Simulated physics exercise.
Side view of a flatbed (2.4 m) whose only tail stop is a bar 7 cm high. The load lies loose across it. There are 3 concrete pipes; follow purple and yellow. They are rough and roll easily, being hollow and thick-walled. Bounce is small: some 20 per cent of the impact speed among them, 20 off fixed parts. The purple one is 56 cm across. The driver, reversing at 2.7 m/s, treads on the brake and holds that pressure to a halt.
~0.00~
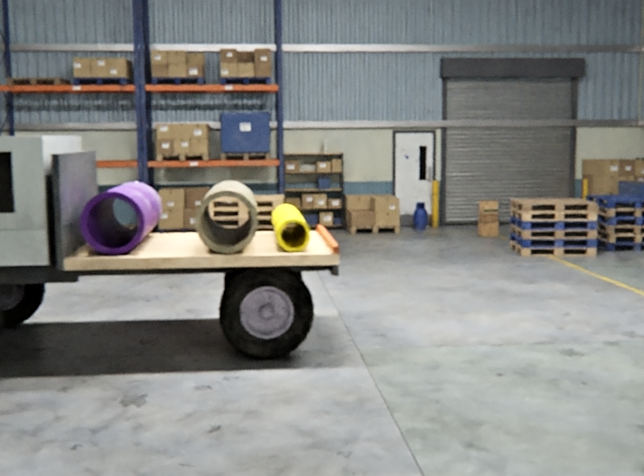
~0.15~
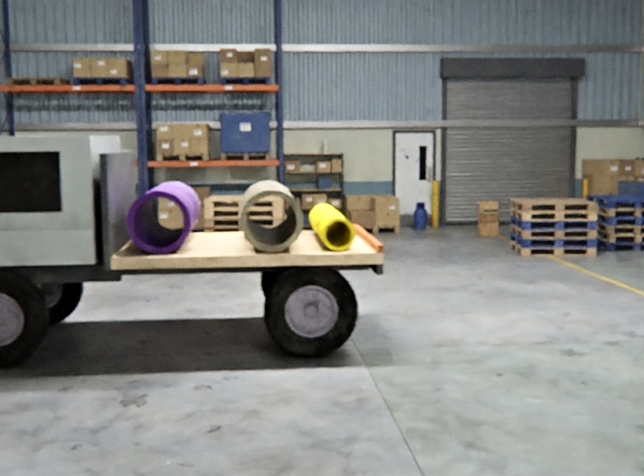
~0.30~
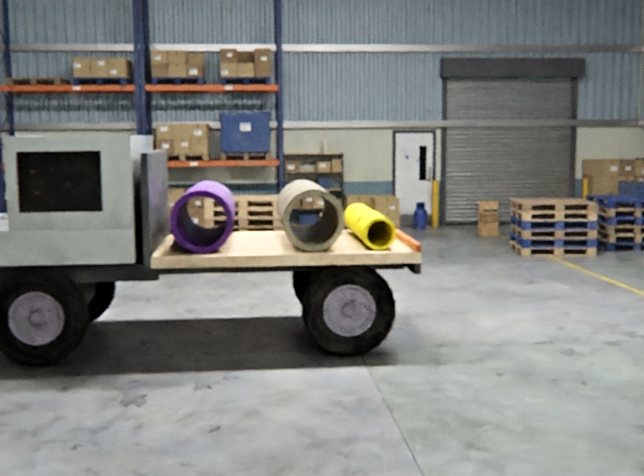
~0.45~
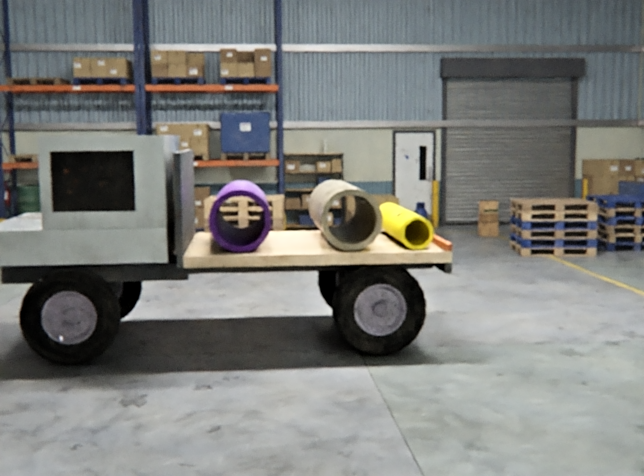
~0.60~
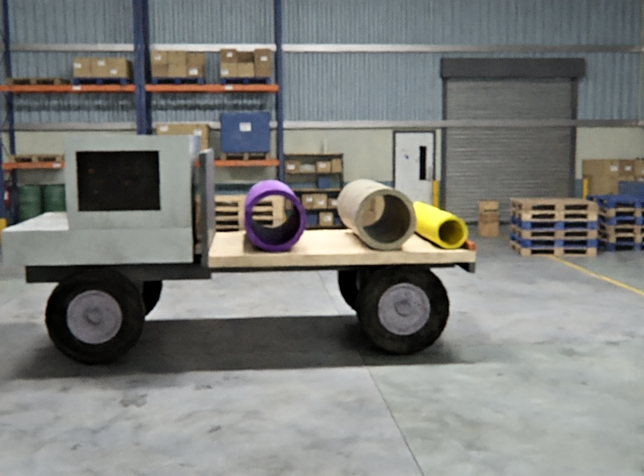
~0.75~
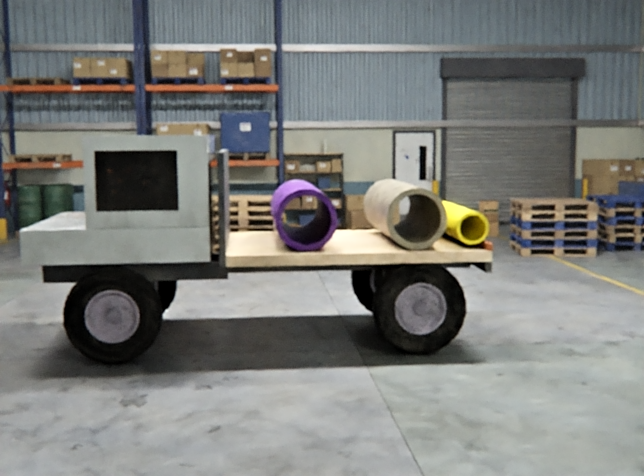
The clip shows a flatbed truck rolling backward to the right across a warehouse floor, gradually slowing, while three loose pipes, purple, grey and yellow, shift right along its bed, away from the cab and closer to the tail.
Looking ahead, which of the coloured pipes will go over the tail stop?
The purple pipe is held by the bed, the yellow stays on the bed.
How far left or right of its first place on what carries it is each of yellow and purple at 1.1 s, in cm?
Yellow 20 right, purple 75 right.
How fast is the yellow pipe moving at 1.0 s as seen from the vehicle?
About 0.2 m/s.
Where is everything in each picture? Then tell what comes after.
In the first picture, purple (112, 224), yellow (294, 235); tail bar at (336, 250); speed 2.7 m/s; 3 of the 3 make up the bottom layer on the bed.
In the second picture, purple (158, 223), yellow (339, 234); tail bar at (381, 249); speed 2.5 m/s.
In the third picture, purple (201, 222), yellow (380, 234); tail bar at (419, 248); speed 2.1 m/s.
In the fourth picture, purple (240, 222), yellow (417, 233); tail bar at (449, 248); speed 1.6 m/s.
In the fifth picture, purple (275, 221), yellow (451, 232); tail bar at (473, 247); speed 1.2 m/s.
In the sixth picture, purple (307, 221), yellow (473, 228); tail bar at (490, 247); speed 0.8 m/s.
Then, 1.0 s in, purple is on the bed, 130 cm from the bar, rolling towards it; yellow is on the bed, 10 cm from the bar, rolling away from it; 0 of 3 are off.
Then, 1.1 s in, purple is on the bed, 120 cm from the bar, rolling towards it; still the same for yellow; 0 of 3 are off.
Then, 1.3 s in, purple is on the bed, 110 cm from the bar; still the same for yellow; 0 of 3 are off.
In the end (1.5 s), purple is on the bed, 110 cm from the bar; yellow is on the bed, 15 cm from the bar; 0 of 3 are off.
